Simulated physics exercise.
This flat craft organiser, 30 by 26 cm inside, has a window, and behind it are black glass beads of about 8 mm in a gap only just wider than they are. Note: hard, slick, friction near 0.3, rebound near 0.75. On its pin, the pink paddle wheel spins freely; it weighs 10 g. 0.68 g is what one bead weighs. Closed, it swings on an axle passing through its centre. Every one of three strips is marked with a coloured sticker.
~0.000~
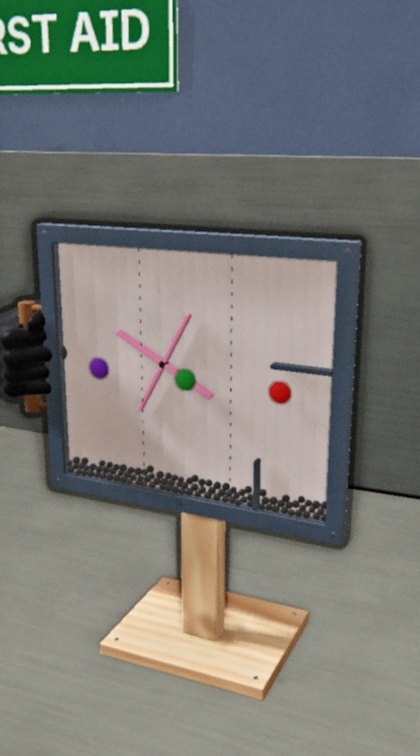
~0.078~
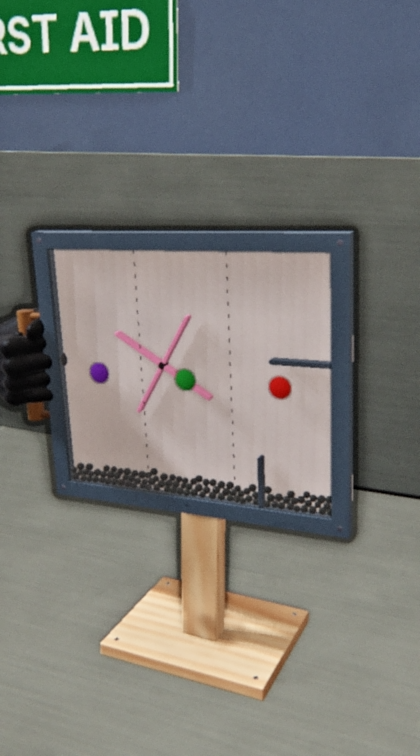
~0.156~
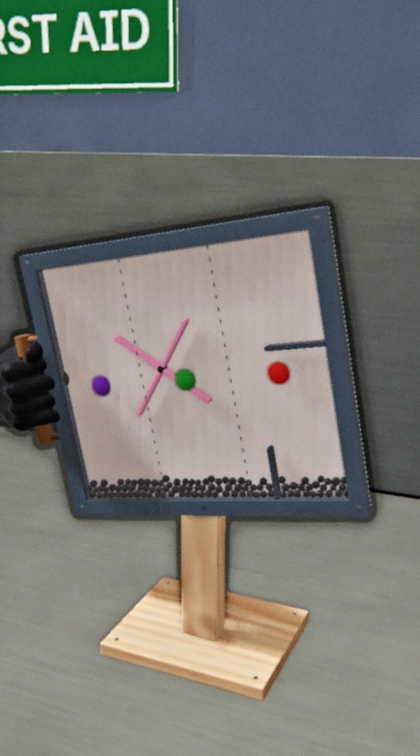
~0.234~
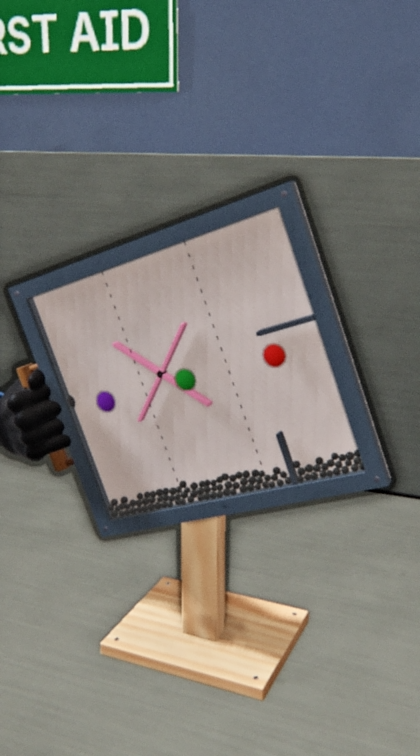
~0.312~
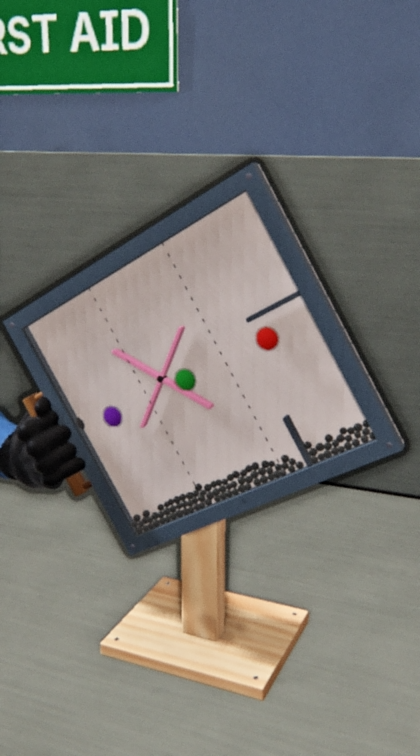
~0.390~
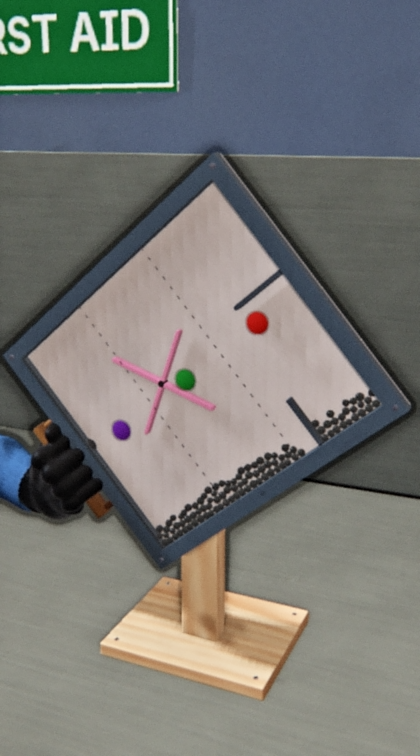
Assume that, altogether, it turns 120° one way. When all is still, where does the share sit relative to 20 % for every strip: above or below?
Red strip: Below it. Purple strip: Above it. Green strip: Below it.
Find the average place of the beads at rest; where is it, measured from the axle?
Offset approx. 1 cm right, 15 cm below.
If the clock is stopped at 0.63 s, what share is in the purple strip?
About 60 %.
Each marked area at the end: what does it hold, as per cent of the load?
Red strip 0, purple strip 100, green strip 0.
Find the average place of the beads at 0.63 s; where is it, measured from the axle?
Position estimate: Right 9 cm, below 8 cm.
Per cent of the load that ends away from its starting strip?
65 %.
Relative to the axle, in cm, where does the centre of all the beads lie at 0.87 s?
The middle sits around 9 cm right and 6 cm below.
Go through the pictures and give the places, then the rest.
In the first frame, level; about 100 beads; load centre (188, 486); top bead (150, 469); pink paddle wheel (164, 364); red (280, 393), purple (99, 368), green (185, 380).
In the second frame, turned 3° anticlockwise; load centre (192, 487); top bead (330, 500).
In the third frame, turned 11° anticlockwise; load centre (206, 488); top bead (344, 480); wall ends (270, 449), (268, 348).
In the fourth frame, turned 21° anticlockwise; load centre (223, 487); top bead (358, 453); pink paddle wheel (162, 373).
In the fifth frame, turned 31° anticlockwise; load centre (238, 483); top bead (367, 424).
In the sixth frame, turned 41° anticlockwise; load centre (250, 478); top bead (372, 393); pink paddle wheel (163, 383); red (257, 323), purple (122, 430), green (185, 380).
After 0.63 s, it stands 72° anticlockwise; the beads' middle is 9 cm right of and 8 cm below the centre; red 25 %, purple 60 %, green 15 %.
After 0.87 s, it stands 102° anticlockwise; the beads' middle is 9 cm right of and 6 cm below the centre; red 25 %, purple 75 %.
After 1.08 s, it stands 120° anticlockwise; the beads' middle is 5 cm right of and 8 cm below the centre; red 20 %, purple 75 %.
At rest by 4.6 s, it stands 120° anticlockwise; red 0 %, purple 100 %, green 0 %.
